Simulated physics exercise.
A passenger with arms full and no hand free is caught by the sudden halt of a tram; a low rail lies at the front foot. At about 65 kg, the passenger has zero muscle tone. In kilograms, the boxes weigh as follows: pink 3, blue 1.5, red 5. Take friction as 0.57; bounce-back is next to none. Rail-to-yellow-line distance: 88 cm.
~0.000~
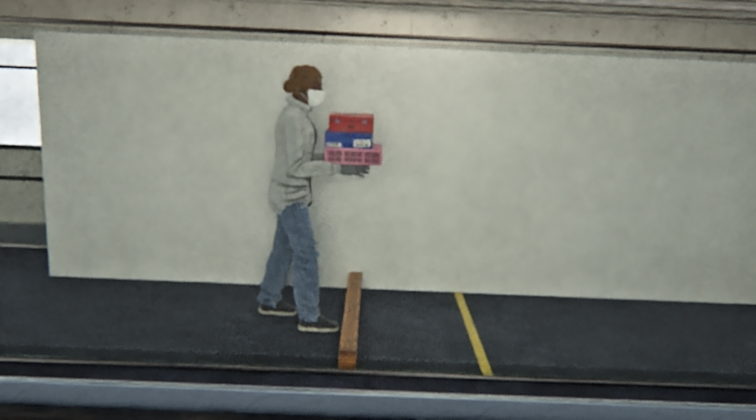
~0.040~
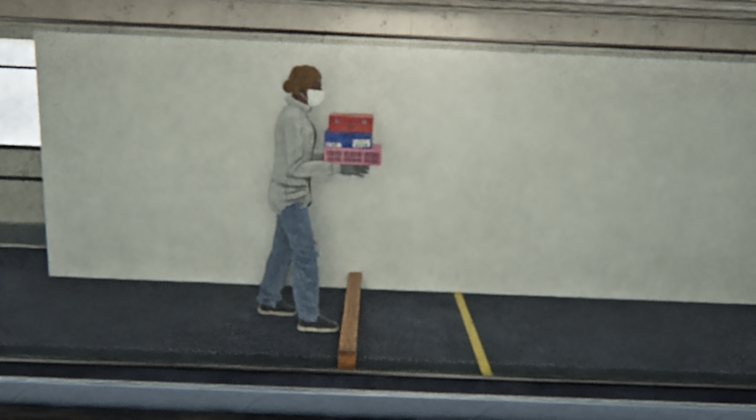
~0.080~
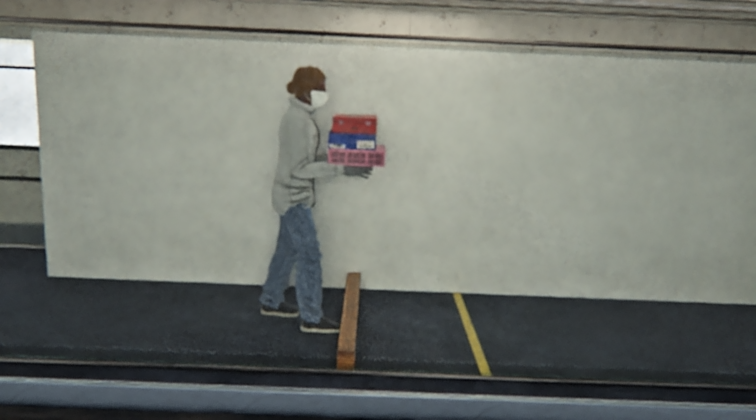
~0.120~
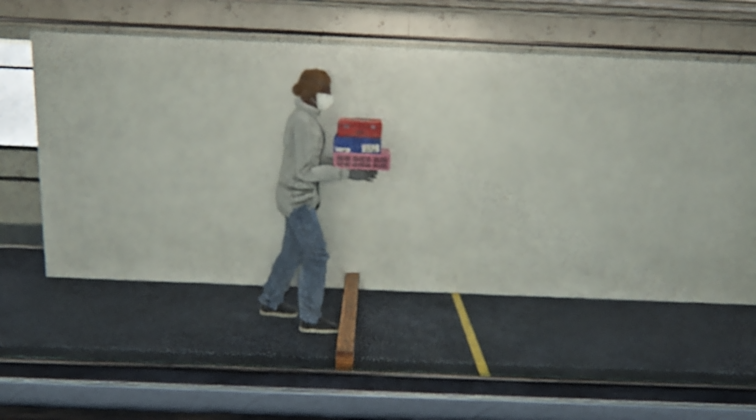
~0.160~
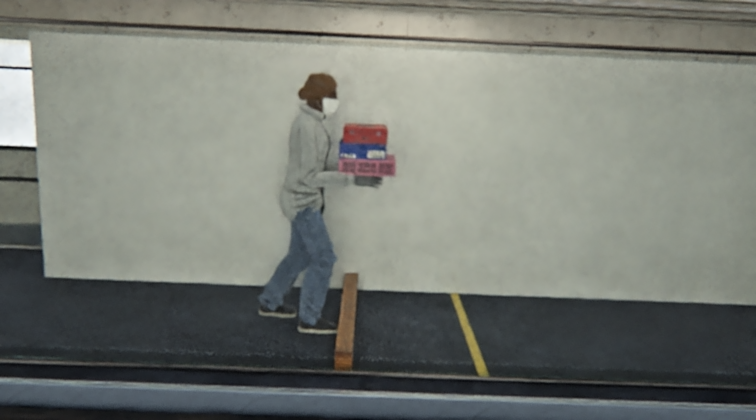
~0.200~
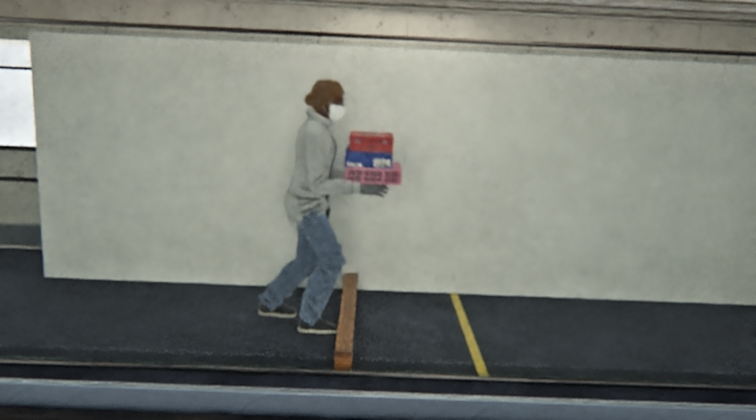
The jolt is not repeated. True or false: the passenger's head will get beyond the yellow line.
False.
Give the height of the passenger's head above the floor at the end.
I'd say close to 15 cm off the floor.
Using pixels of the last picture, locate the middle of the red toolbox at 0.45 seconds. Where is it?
At that moment it is roughly at (407, 241).
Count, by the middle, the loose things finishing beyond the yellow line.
I make it 0.
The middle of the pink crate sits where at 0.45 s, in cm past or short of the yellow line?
It sits around 45 cm short of the mark.
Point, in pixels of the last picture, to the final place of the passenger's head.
About (447, 317).
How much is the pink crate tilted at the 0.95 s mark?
Around 10° off upright.
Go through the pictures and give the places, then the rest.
The first frame shows passenger's head (301, 96), red toolbox (352, 122), yellow line (481, 356).
The second frame shows passenger's head (300, 96), red toolbox (352, 122).
The third frame shows passenger's head (304, 97), red toolbox (355, 124).
The fourth frame shows passenger's head (310, 100), red toolbox (360, 127).
The fifth frame shows passenger's head (315, 104), red toolbox (366, 133).
The sixth frame shows passenger's head (322, 110), red toolbox (371, 141), yellow line (477, 357). Everything loose set off at about 1.0 m/s.
After 0.45 s the passenger's head is 70 cm short of the yellow line, near (372, 181) in the last picture's view.
After 0.65 s the passenger's head is 37 cm short of the yellow line, near (418, 275) in the last picture's view; the red toolbox 23 cm short of the yellow line, tilted 10°.
After 0.95 s the passenger's head is 20 cm short of the yellow line, near (444, 309) in the last picture's view; the red toolbox 17 cm short of the yellow line, tilted 10°.
Final state at 1.4 s, pink crate stops short of the yellow line; blue parcel stops short of the yellow line; red toolbox stops short of the yellow line; passenger's head stops short of the yellow line.
